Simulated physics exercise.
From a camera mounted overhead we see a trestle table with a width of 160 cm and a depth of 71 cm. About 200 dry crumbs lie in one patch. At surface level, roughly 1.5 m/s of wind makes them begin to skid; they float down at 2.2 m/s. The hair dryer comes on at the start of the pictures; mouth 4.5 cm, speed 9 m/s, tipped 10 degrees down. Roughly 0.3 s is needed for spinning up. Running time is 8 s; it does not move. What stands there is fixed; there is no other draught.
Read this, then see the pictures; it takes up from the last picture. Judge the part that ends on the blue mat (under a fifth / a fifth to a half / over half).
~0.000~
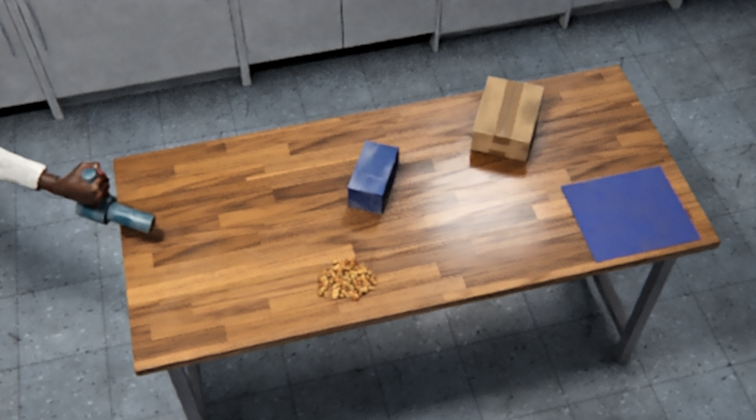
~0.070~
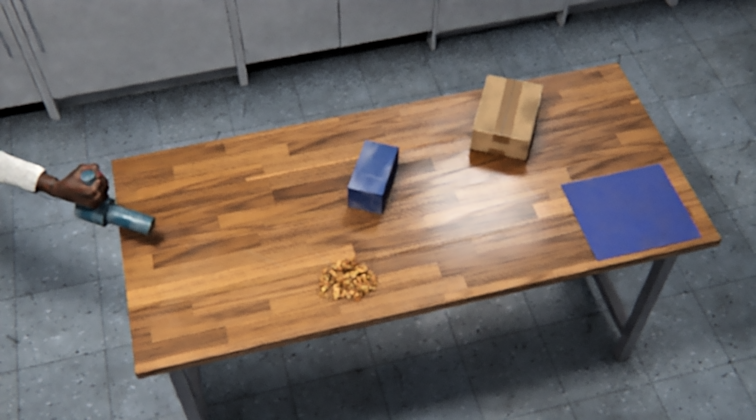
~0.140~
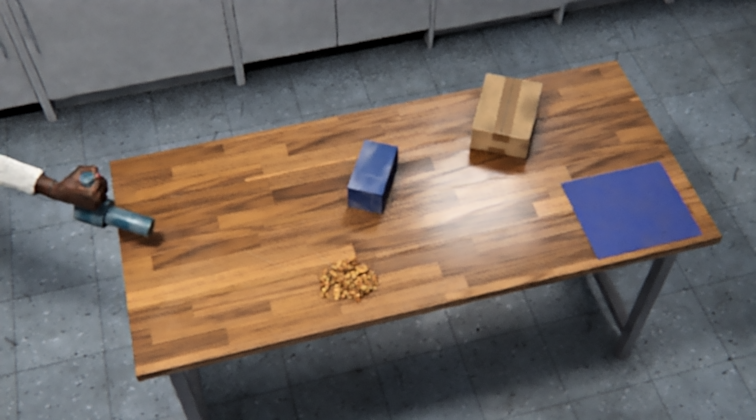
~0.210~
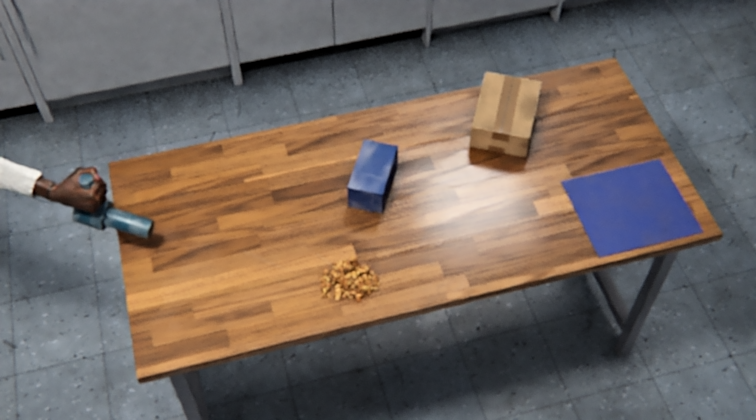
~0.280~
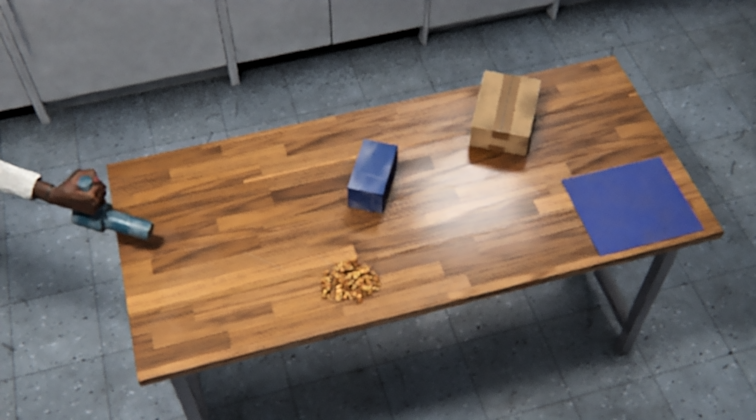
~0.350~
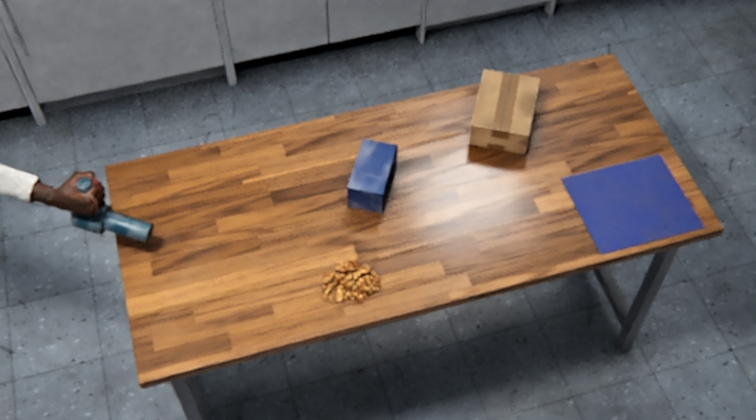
It will be under the one-fifth line.
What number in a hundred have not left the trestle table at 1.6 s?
Close to 4 in a hundred remain at that time.
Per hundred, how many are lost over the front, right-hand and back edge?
Roughly 100 % front, 0 % right-hand, 0 % back.
After 1.6 s the count stands so, 1 % are on the blue mat.
After 2.6 s the count stands so, 1 % are on the blue mat.
After 4.4 s the count stands so, 1 % are on the blue mat.
After 8.0 s, at the end, 1 % are on the blue mat.
